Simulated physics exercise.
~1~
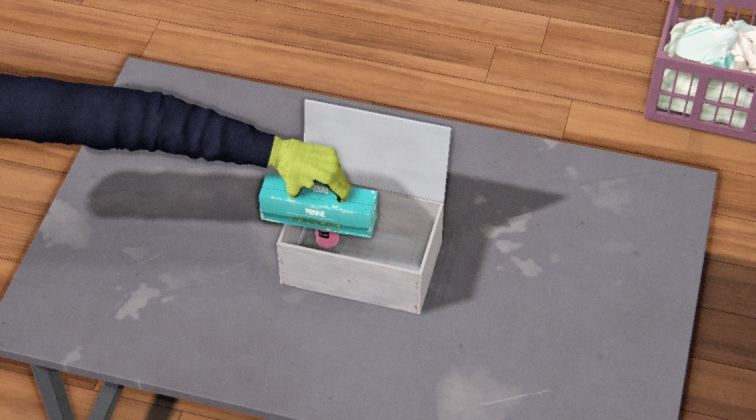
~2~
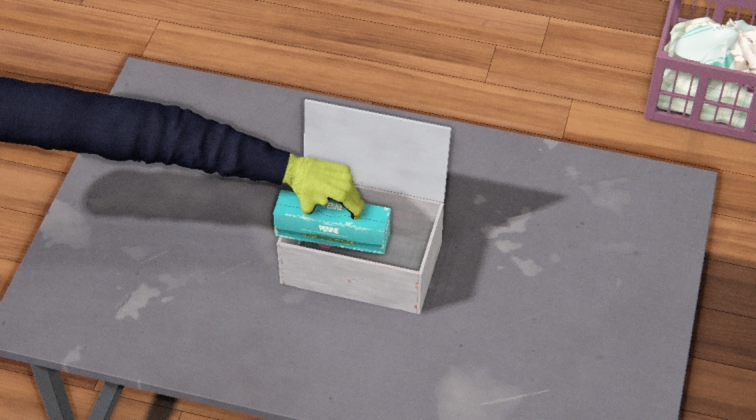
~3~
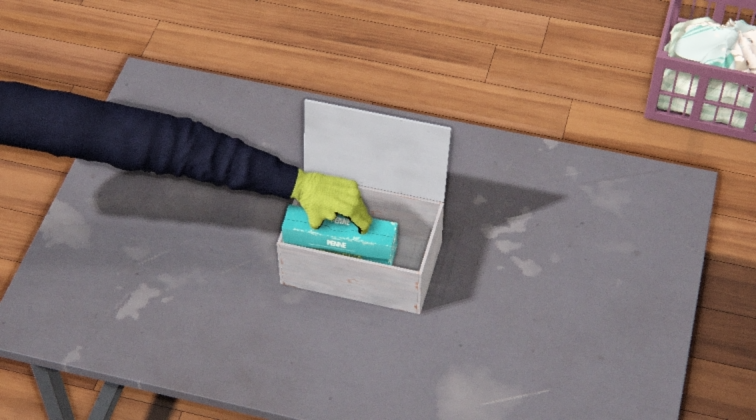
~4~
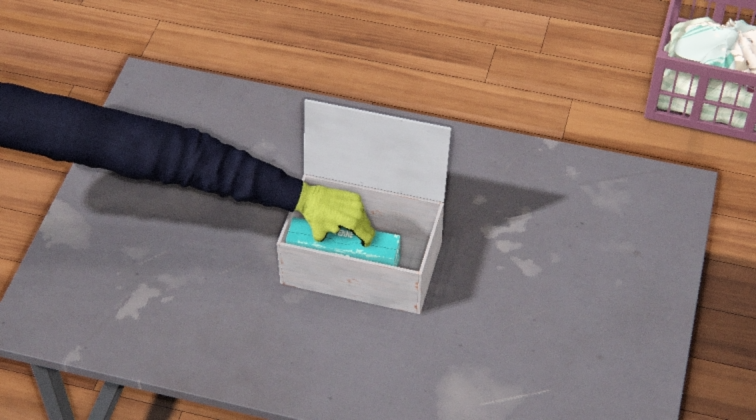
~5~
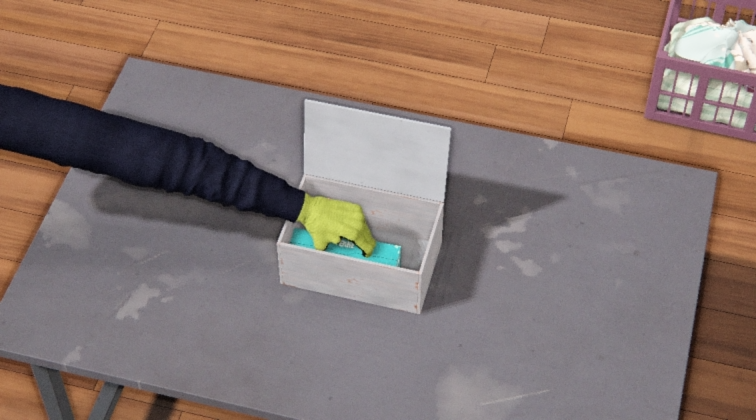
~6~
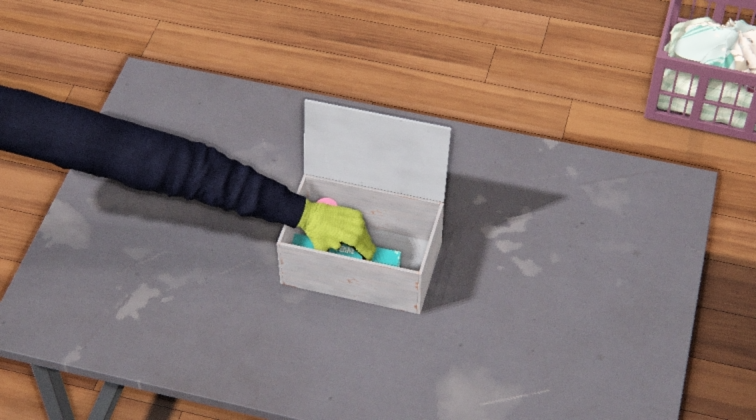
On a scuffed grey table, a yellow-gloved hand lowering a turquoise carton into a small open white case, still gripping it.
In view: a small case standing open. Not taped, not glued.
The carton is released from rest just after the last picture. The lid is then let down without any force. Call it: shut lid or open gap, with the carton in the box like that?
Shut lid.
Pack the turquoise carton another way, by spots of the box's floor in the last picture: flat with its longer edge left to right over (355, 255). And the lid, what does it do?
Lid down.
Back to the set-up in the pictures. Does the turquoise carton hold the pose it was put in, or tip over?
The turquoise carton keeps its pose.
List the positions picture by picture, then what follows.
The first picture shows still above its spot; turquoise carton (319, 205).
The second picture shows still above its spot; turquoise carton (332, 222).
The third picture shows still above its spot; turquoise carton (340, 237).
The fourth picture shows still above its spot; turquoise carton (343, 249).
The fifth picture shows still above its spot.
The sixth picture shows put in, still held.
Then, 1.40 s after the last picture, lid 72° above the rim.
Then, 1.90 s after the last picture, lid 35° above the rim.
At rest, lid shut; both in place. Seen from the same camera at the end, turquoise carton near (345, 265).
